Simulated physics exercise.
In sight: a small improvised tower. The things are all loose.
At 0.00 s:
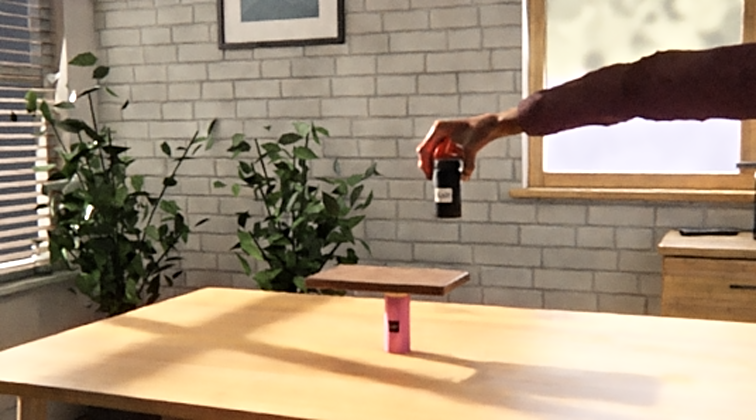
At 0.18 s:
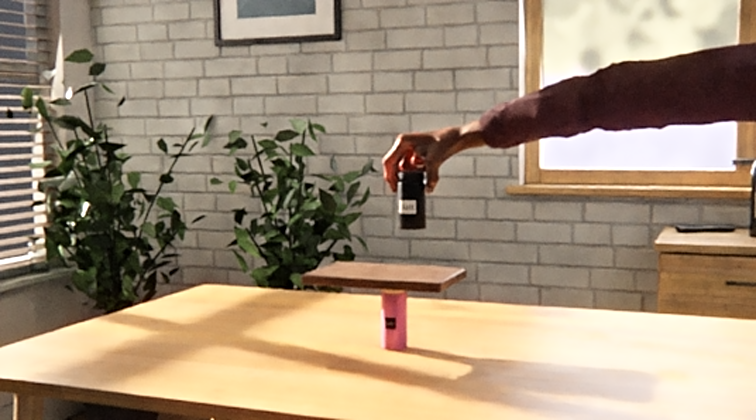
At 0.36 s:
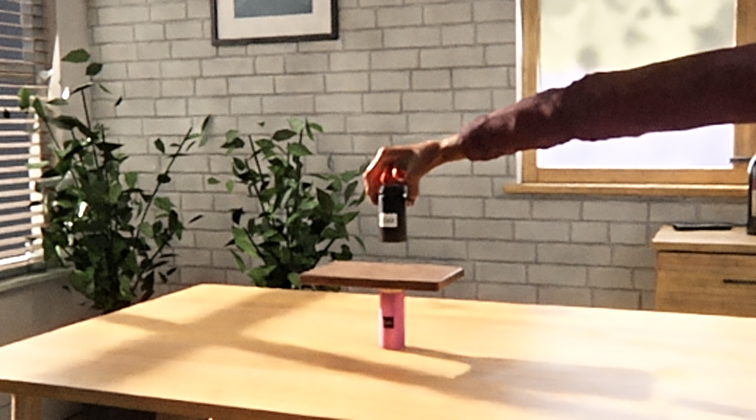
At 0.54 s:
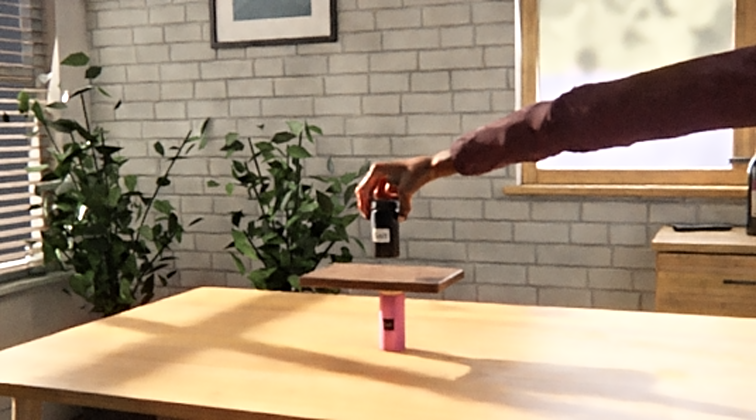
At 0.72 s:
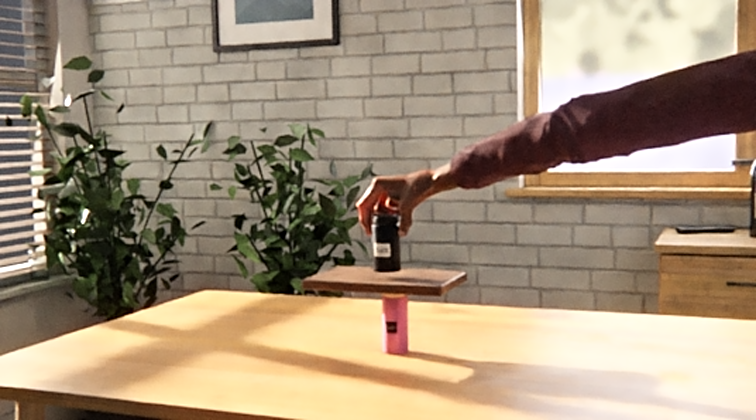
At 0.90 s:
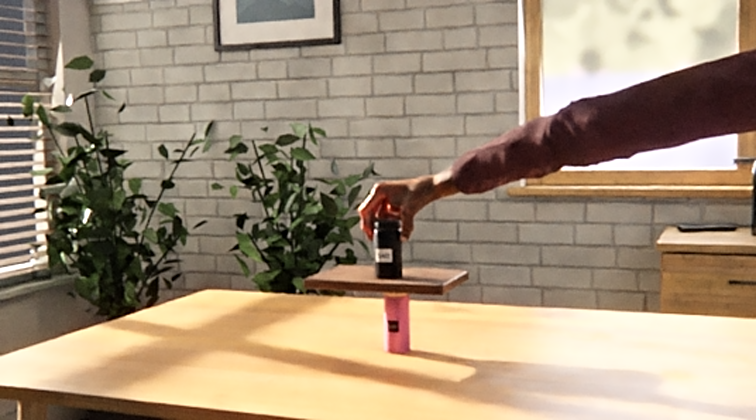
The video shows a hand holding a black shaker above a brown board balanced on a pink container on a wooden table. The hand moves left, lowers the shaker onto the board near its middle, and keeps holding it.
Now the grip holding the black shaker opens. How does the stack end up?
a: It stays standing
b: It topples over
It stays standing (a).
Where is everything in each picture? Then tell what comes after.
The first frame shows still above its spot; black shaker (447, 189); brown lid (388, 279).
The second frame shows still above its spot; black shaker (412, 200); brown lid (385, 276).
The third frame shows still above its spot; black shaker (393, 213); brown lid (383, 275).
The fourth frame shows still above its spot; black shaker (385, 229); brown lid (383, 277).
The fifth frame shows still above its spot; black shaker (386, 243); brown lid (386, 280).
The sixth frame shows set down, still held; black shaker (388, 248); brown lid (387, 279).
Around 1.20 s, nothing moves.
Around 1.60 s, black shaker resting near (388, 248).
Finally (2.0 s), all 3 still in place. Final places as the last picture's camera would see them, black shaker near (388, 248). The stack holds.
